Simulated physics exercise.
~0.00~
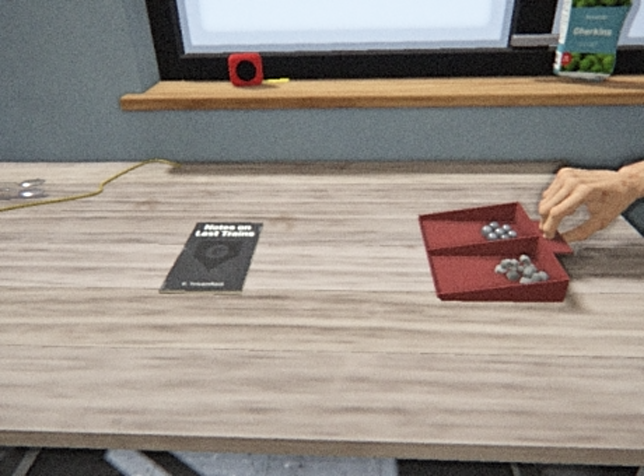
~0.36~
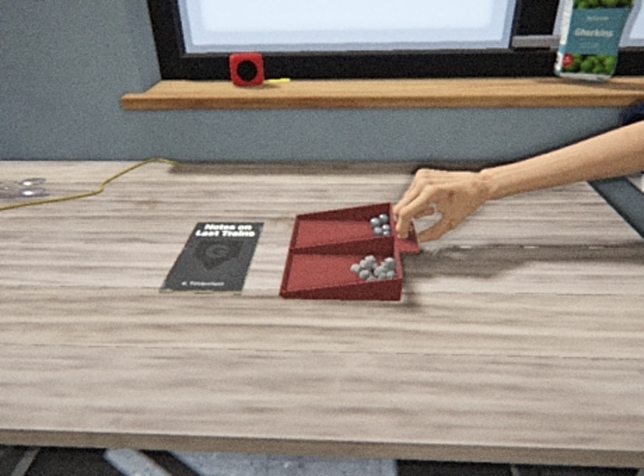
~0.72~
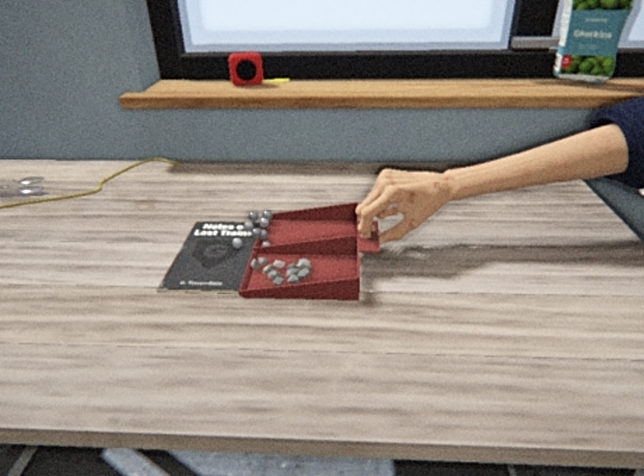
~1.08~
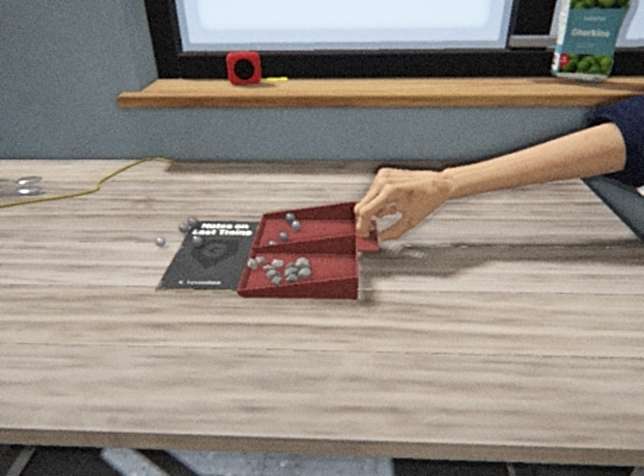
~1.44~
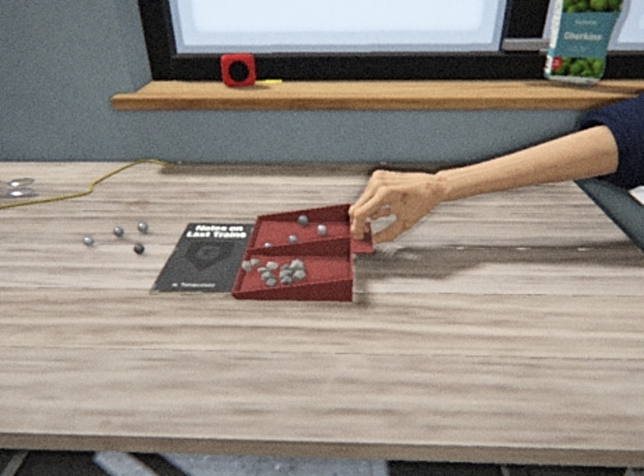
In the video, a hand slides a shallow red tray holding two groups of small grey pieces left across a wooden table until it stops against a thin dark book; the front group shifts but stays inside, while roughly half the back group spills out over the book onto the table.
